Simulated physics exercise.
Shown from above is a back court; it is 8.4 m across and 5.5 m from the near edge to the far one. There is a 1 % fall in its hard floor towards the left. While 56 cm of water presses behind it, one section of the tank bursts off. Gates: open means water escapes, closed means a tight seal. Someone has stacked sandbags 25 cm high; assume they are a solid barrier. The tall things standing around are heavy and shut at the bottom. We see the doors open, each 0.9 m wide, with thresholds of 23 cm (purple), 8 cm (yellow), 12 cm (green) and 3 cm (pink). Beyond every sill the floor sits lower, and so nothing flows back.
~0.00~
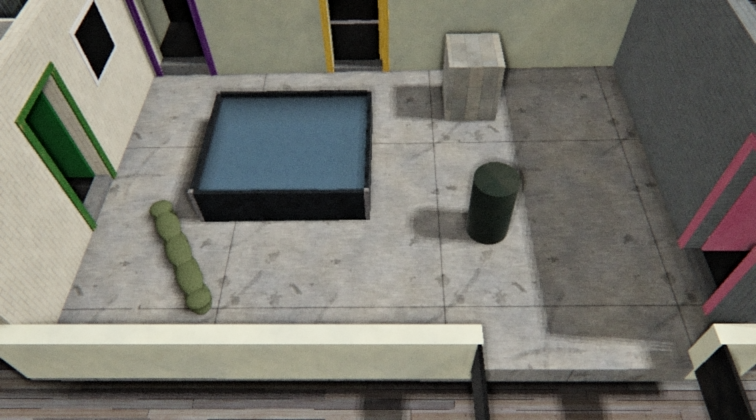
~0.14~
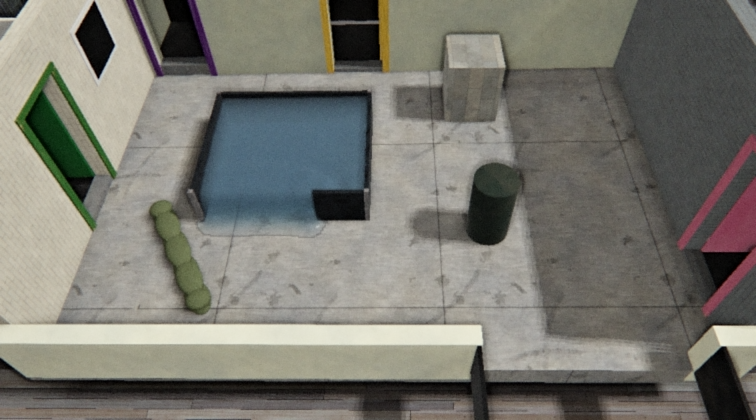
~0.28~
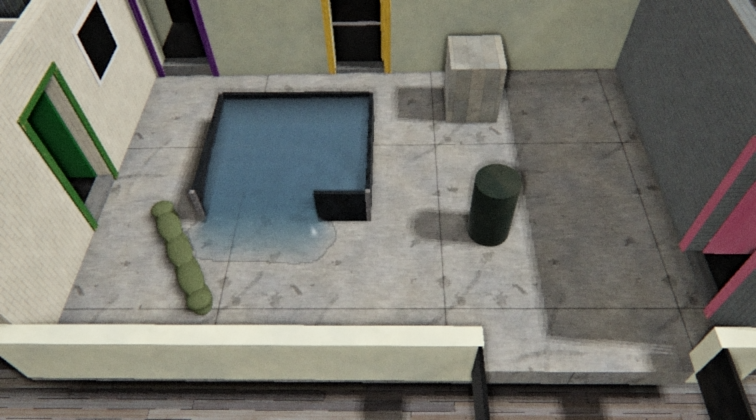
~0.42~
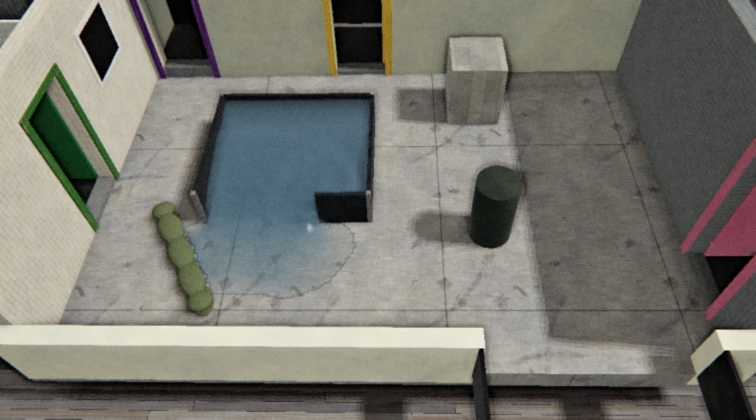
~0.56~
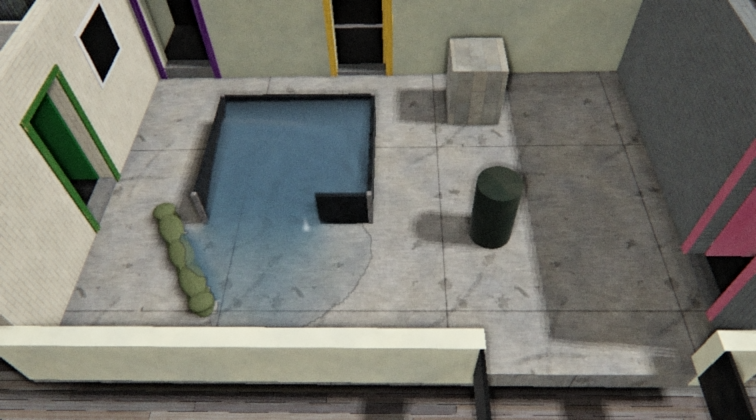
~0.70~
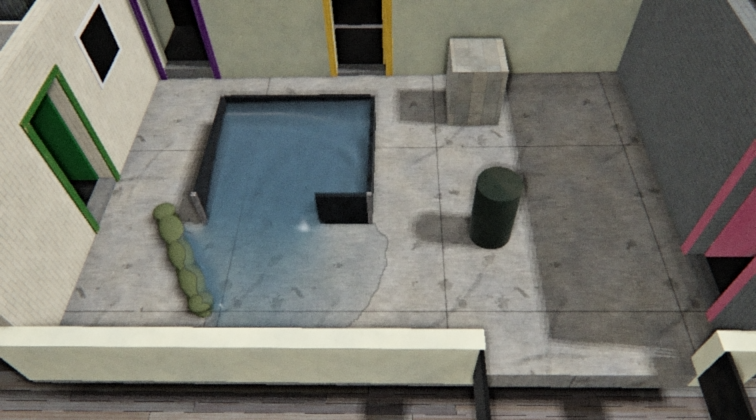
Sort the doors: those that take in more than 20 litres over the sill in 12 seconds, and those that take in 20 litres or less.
Sorted: The purple door takes in 20 litres or less; the yellow door takes in 20 litres or less; the green door takes in 20 litres or less; the pink door takes in more.
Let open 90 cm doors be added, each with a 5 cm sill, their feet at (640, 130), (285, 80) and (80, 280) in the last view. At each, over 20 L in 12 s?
So, in the order given, it's shy of the mark, then shy of the mark, then beyond the mark.
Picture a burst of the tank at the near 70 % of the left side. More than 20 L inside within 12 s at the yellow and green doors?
Log - yellow: Threshold not reached, green: Threshold topped.
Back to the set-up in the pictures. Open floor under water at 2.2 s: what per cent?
Covered: Roughly 25 per cent.
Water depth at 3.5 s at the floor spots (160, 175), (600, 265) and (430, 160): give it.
First 2 cm, then 5 cm, then 0 cm.
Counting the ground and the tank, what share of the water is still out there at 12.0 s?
Some 84 in a hundred.
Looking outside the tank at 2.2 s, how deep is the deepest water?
Depth: Approx. 41 cm.
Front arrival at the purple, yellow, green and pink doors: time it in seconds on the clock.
Purple: 3.6 s; yellow: 6.5 s; green: 2.6 s; pink: 3.4 s.
After 1.4 s water covers 15 % of the floor and is deepest (47 cm) near (244, 355); purple door not reached, yellow door not reached, green door not reached, pink door not reached.
After 2.2 s water covers 25 % of the floor and is deepest (41 cm) near (258, 355); purple door not reached, yellow door not reached, green door not reached, pink door not reached.
After 3.5 s water covers 60 % of the floor and is deepest (24 cm) near (62, 354); purple door not reached, yellow door not reached, green door 8 cm at the sill, 0 L in, pink door 6 cm at the sill, 0 L in.
After 7.0 s water covers 85 % of the floor and is deepest (14 cm) near (153, 95); purple door 13 cm at the sill, 0 L in, yellow door 4 cm at the sill, 0 L in, green door 8 cm at the sill, 0 L in, pink door 9 cm at the sill, 167 L in.
After 12.0 s water covers 95 % of the floor and is deepest (10 cm) near (320, 92); purple door 8 cm at the sill, 0 L in, yellow door 9 cm at the sill, 2 L in, green door 5 cm at the sill, 0 L in, pink door 3 cm at the sill, 208 L in.
